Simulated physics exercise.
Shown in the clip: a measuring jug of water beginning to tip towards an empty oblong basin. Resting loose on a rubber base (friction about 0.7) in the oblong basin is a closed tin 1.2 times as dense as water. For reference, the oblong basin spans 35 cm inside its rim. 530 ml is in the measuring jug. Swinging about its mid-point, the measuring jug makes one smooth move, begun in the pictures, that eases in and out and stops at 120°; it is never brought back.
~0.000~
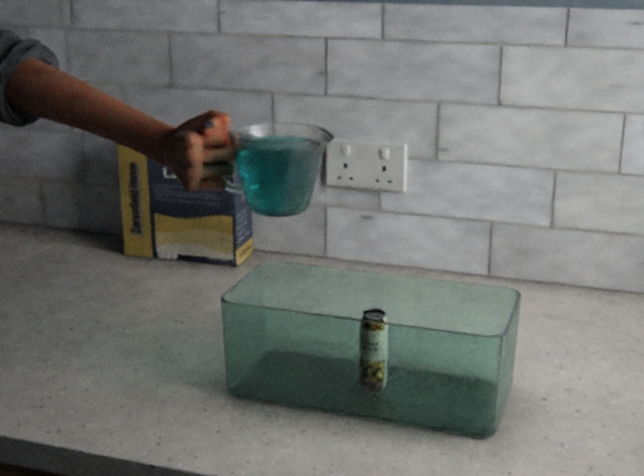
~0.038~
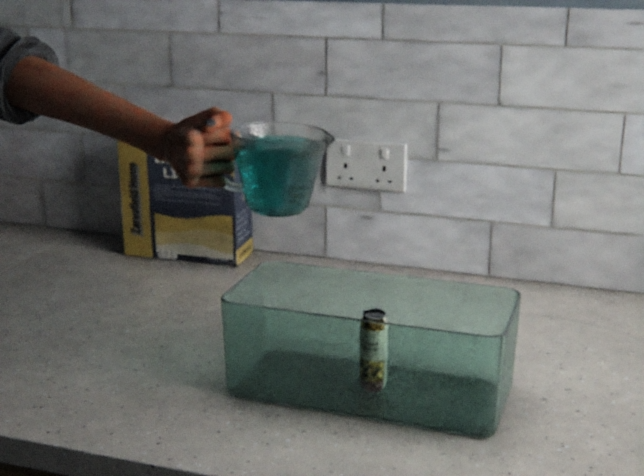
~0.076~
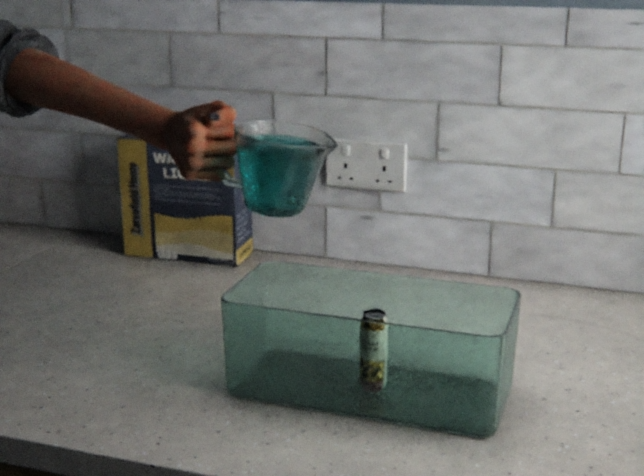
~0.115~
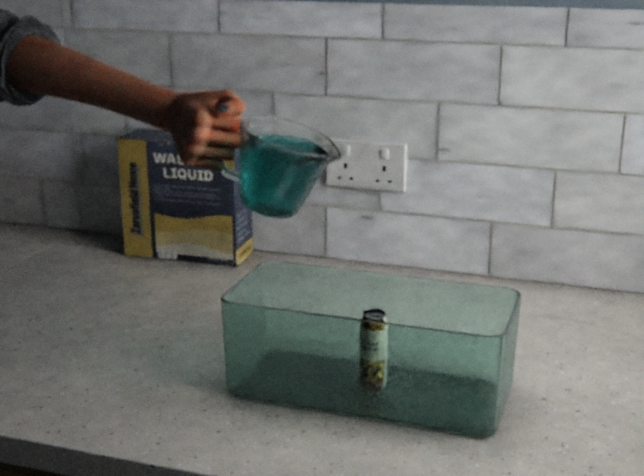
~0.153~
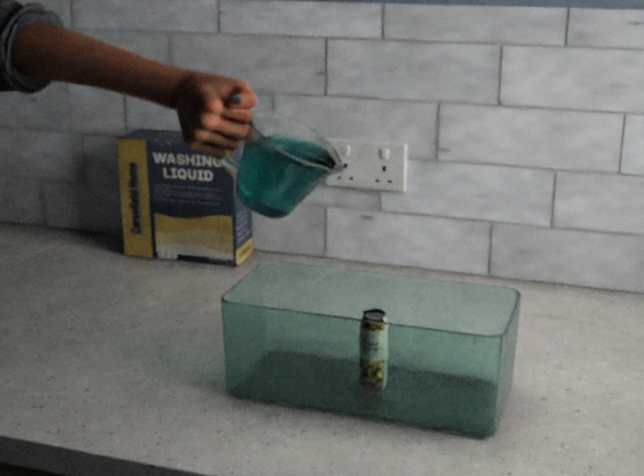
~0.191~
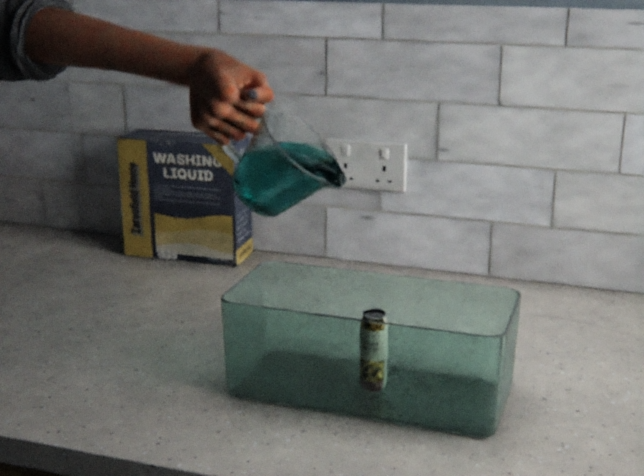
A hand holds a clear measuring jug of blue-green liquid almost level above a green-tinted oblong basin with a small tin standing in it. The jug then tilts steadily to the right, the hand rising and turning with it, until the liquid reaches the lip, uncovering the washing liquid box behind.
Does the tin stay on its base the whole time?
No, it tips over.
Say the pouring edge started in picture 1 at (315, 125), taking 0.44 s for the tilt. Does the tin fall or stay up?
It tumbles.
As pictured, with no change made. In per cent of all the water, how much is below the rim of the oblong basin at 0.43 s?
Roughly 52 percent.
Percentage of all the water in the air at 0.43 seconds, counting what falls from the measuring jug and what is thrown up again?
Roughly 32 percent.
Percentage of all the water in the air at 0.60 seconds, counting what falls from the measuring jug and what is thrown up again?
Near 2 percent.
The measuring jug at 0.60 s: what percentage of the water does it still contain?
Share remaining: Approx. 0 %.
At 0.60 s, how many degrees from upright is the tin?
About 10 degrees.
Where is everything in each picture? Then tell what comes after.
The first picture shows tilt 0°; pouring edge (333, 138); surface from (240, 140) to (322, 147); the oblong basin's rim runs from (242, 281) to (513, 314); the tin's top is at (375, 317).
The second picture shows tilt 2°; pouring edge (334, 140); surface from (241, 140) to (322, 148).
The third picture shows tilt 8°; pouring edge (337, 146); surface from (244, 137) to (325, 151).
The fourth picture shows tilt 17°; pouring edge (341, 157); surface from (248, 136) to (329, 155).
The fifth picture shows tilt 29°; pouring edge (343, 171); surface from (252, 140) to (335, 161).
The sixth picture shows tilt 43°; pouring edge (342, 187); surface from (246, 154) to (327, 167); 4 per cent is over the edge.
By 0.43 s the tilt is 117° and 17 per cent is still to pour; the tin stands where it began.
By 0.60 s the tilt is 120° and 0 per cent is still to pour; the tin leans 9°.
By 0.77 s the tilt is 120° and 0 per cent is still to pour; the tin leans 18°.
By 0.97 s the tilt is 120° and 0 per cent is still to pour; the tin leans 37°.
At rest the tin lies on its side.
